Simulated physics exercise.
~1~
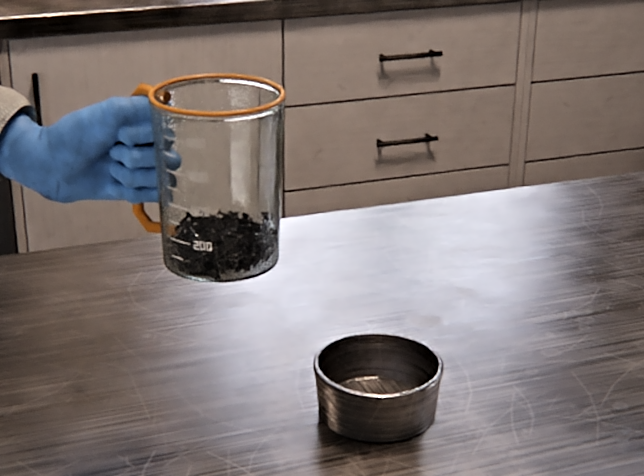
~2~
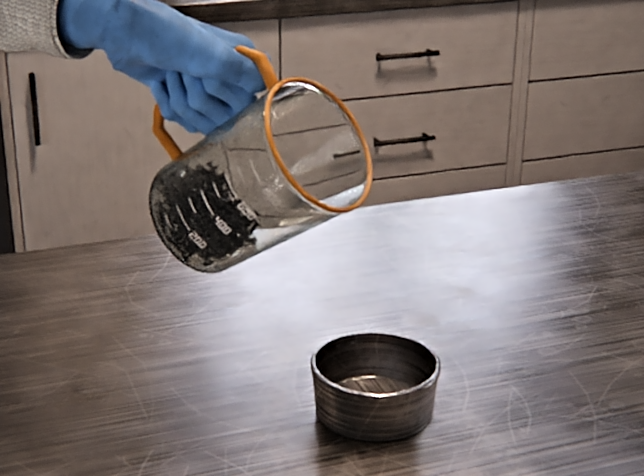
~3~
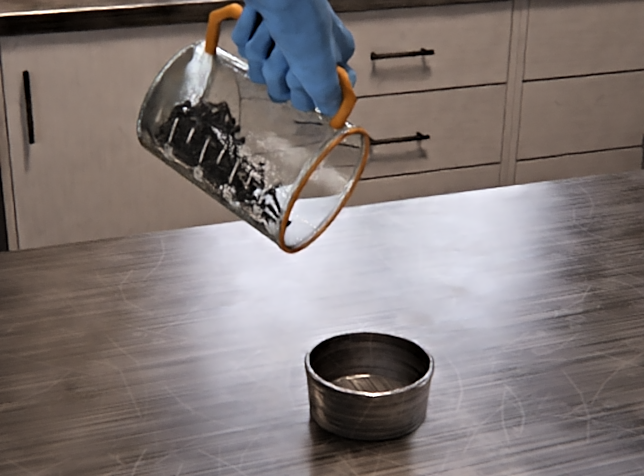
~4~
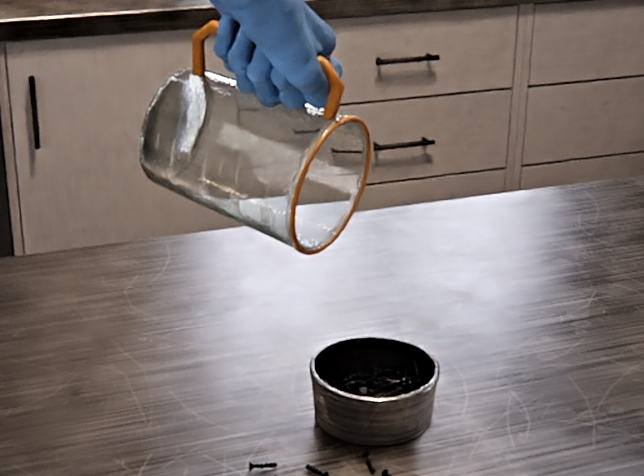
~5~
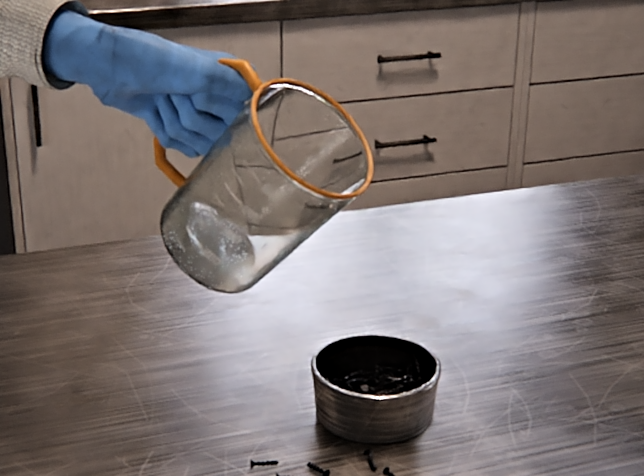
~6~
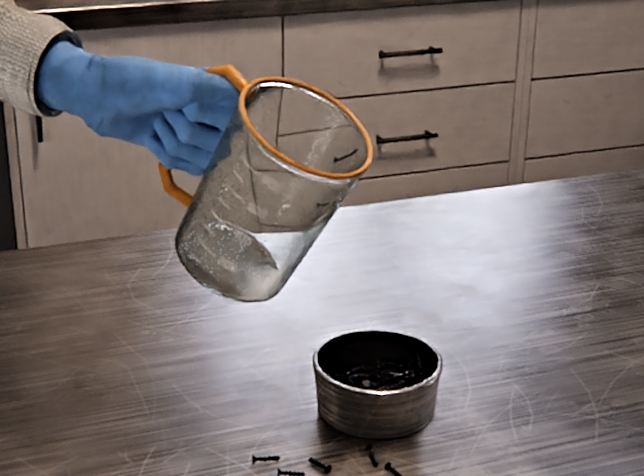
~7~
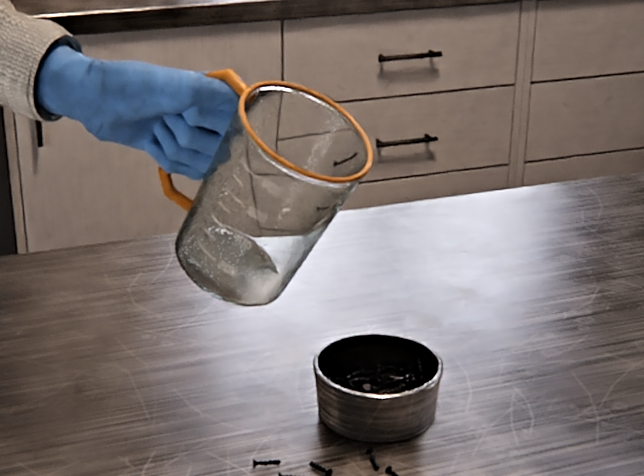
We see a blue-gloved hand tip a clear jug with an orange rim and handle, emptying its small black screws into a round dish on a dark table; most land inside, a few scatter in front, and the empty jug is tilted partway back and held above.
